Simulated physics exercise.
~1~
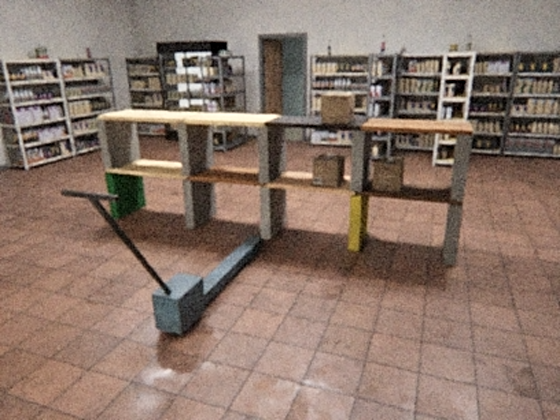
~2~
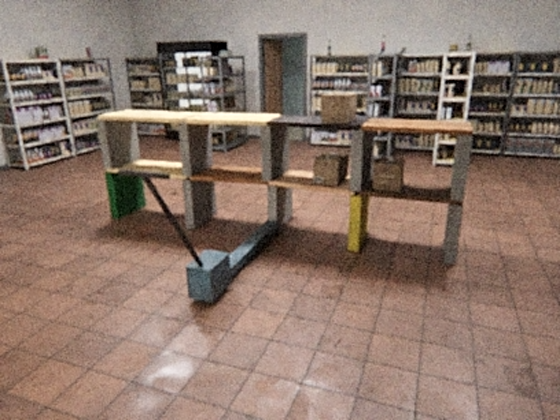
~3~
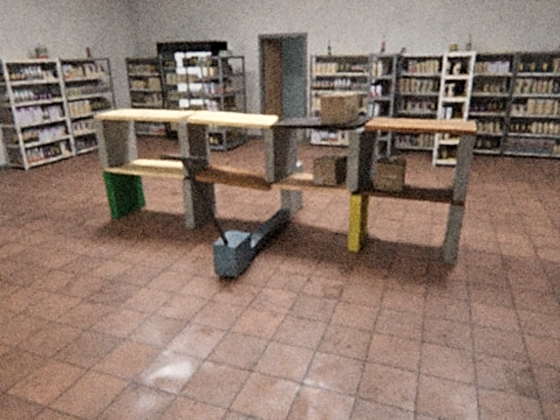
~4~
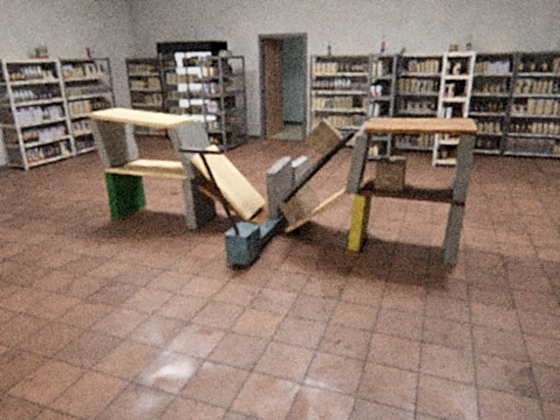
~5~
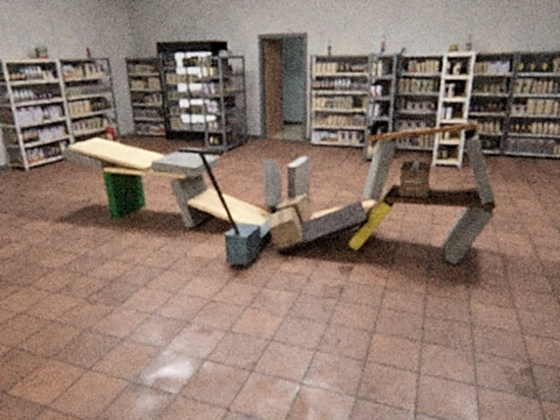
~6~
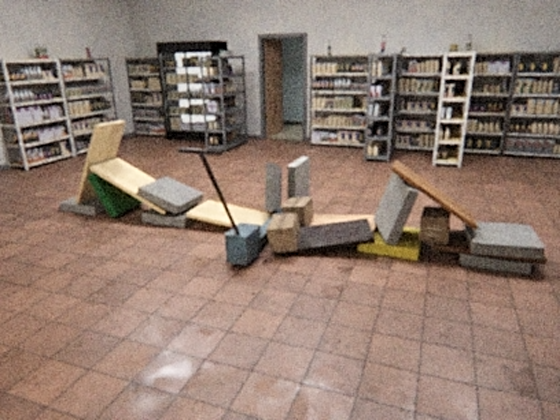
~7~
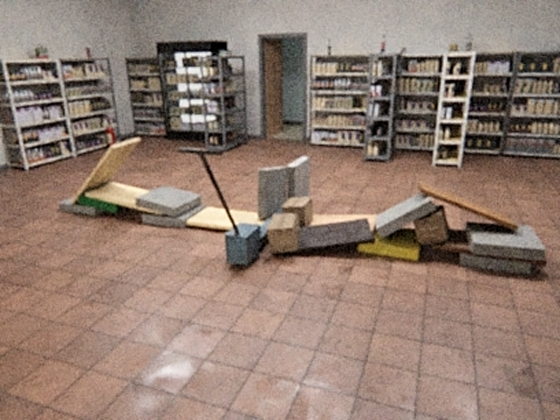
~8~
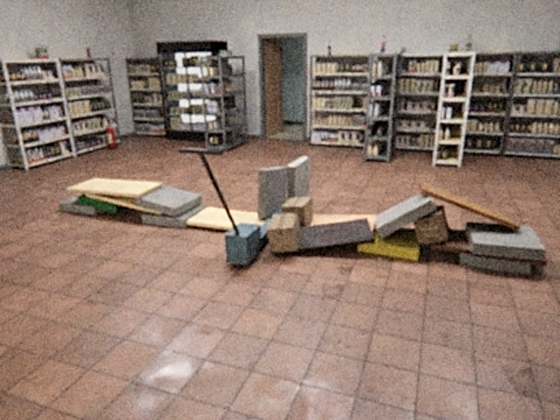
In a tiled room lined with stocked shelves, a blue floor jack slid in under a two-tier run of boards on grey, green and yellow blocks, and the middle caved in before both ends toppled, leaving nearly everything in a low heap.
